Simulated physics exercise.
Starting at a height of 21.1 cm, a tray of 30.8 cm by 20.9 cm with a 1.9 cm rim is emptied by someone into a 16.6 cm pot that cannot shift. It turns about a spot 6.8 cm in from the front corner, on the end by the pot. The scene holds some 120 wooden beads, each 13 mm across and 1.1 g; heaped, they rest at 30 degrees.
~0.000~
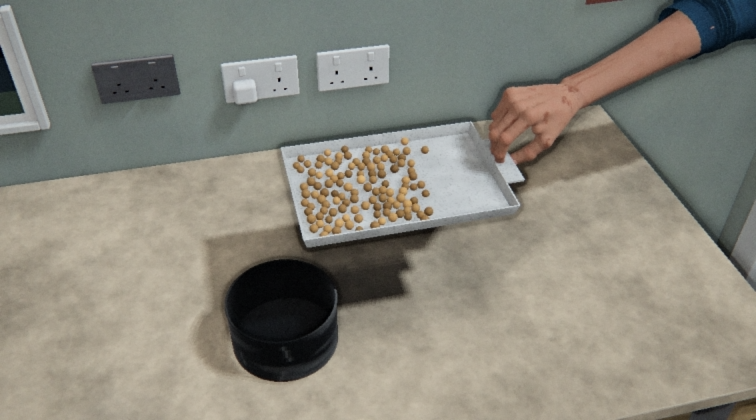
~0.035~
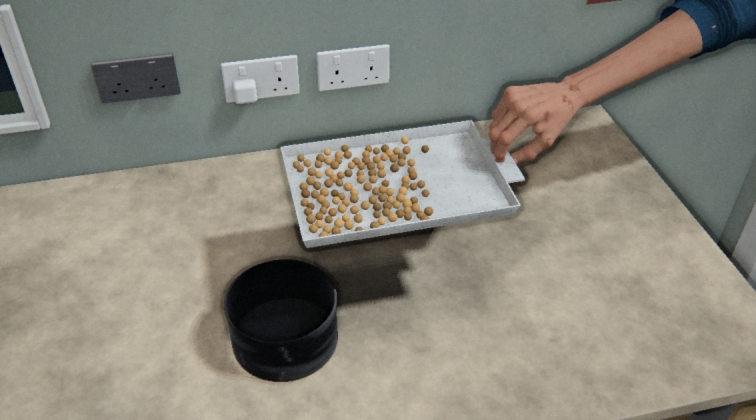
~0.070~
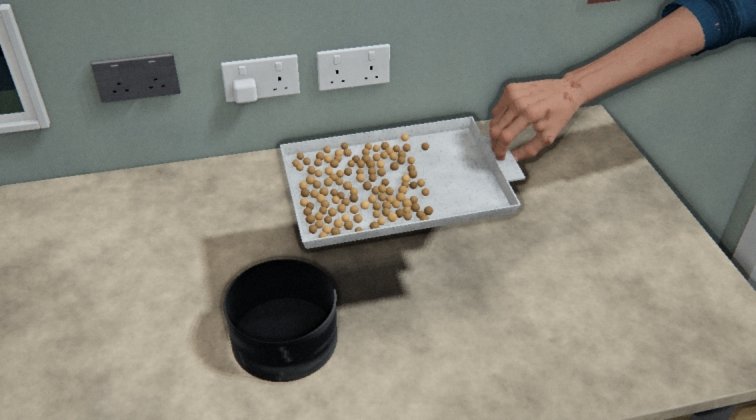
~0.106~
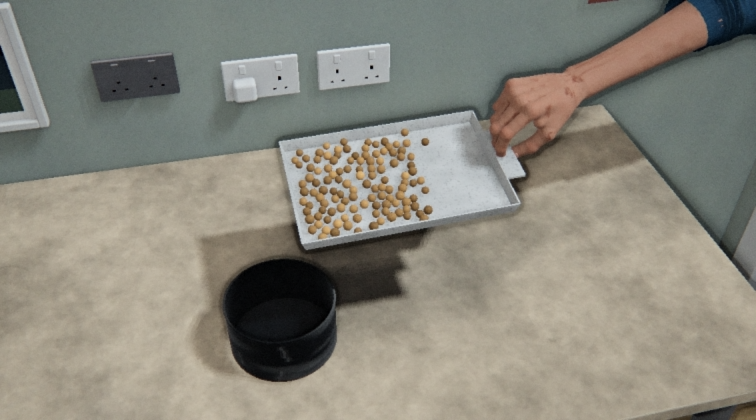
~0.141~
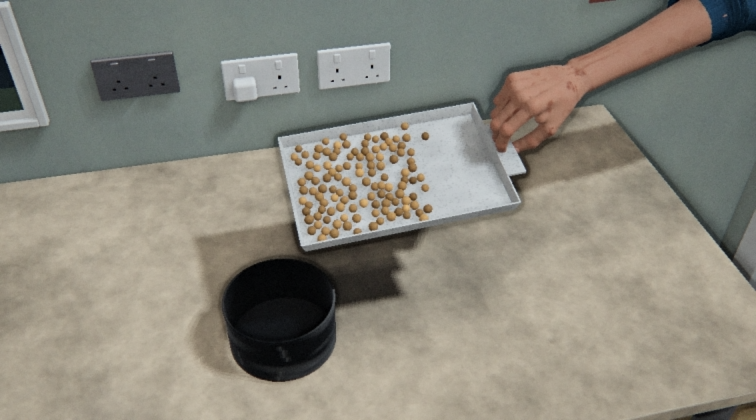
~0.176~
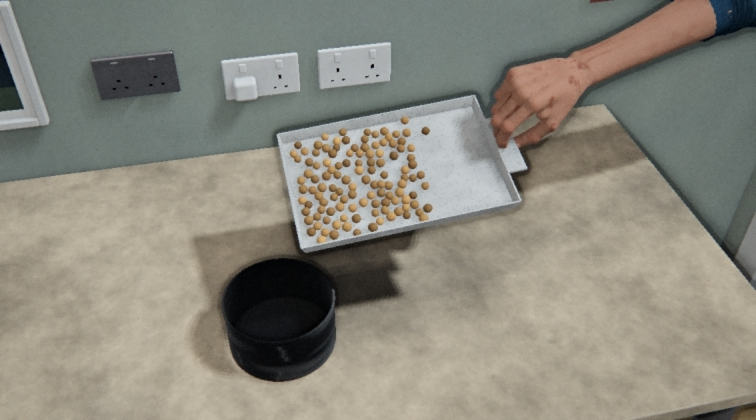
A pale, mottled countertop stands against a grey-green wall with sockets, seen from above at an angle by a still camera. A hand reaching from the right grips a shallow white tray of small tan and brown wooden beads, with a round black pot in front of it. The hand tilts the tray slightly, its back edge rising and left front corner lowest, while the beads barely shift.
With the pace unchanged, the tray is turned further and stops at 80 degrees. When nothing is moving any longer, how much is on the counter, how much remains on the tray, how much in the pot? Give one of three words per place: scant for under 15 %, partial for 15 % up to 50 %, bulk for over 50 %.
Counter: Looks like a noticeable amount. Left on the tray: Looks like a minor amount. Pot: Looks like over half the load.
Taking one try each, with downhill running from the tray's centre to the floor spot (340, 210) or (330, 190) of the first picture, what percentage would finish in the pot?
First try: Around 85 percent; second try: Around 25 percent.
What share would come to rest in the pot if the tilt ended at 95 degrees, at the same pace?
I'd put it at close to 60 per cent.
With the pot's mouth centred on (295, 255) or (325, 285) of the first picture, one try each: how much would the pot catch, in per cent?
I'd say close to 0 percent for the first spot and 90 percent for the second.
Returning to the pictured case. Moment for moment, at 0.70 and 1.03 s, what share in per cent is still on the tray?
I'd say roughly 100, then roughly 95.
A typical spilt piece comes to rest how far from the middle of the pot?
Distance: Some 18 cm.
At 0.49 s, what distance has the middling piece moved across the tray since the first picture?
Displacement on the tray: About 4 cm.
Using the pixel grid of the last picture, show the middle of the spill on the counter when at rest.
(371, 394), about.
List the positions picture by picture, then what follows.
In the first picture, tray tilt 0 degrees, front corners at (307, 237) and (516, 204); middle of the pieces at (368, 187); pot at (281, 299).
In the second picture, tray tilt 1 degrees, front corners at (306, 237) and (516, 204); middle of the pieces at (368, 187).
In the third picture, tray tilt 2 degrees, front corners at (306, 239) and (516, 203); middle of the pieces at (367, 186).
In the fourth picture, tray tilt 5 degrees, front corners at (305, 240) and (516, 202), lowest corner left front; middle of the pieces at (367, 184).
In the fifth picture, tray tilt 9 degrees, front corners at (304, 242) and (516, 200), lowest corner left front; middle of the pieces at (366, 182).
In the sixth picture, tray tilt 12 degrees, front corners at (304, 245) and (517, 199), lowest corner left front; middle of the pieces at (366, 180); pot at (278, 298). The tray's pace is about 105 degrees a second.
After 0.49 s, tilt 45 degrees; the tray holds 100 %, the pot 0 %.
After 0.70 s, tilt 67 degrees; the tray holds 100 %, the pot 0 %.
After 1.03 s, tilt 80 degrees; the tray holds 95 %, the pot 0 %.
At rest (3.0 s), counter 35 %, tray 0 %, pot 60 %.
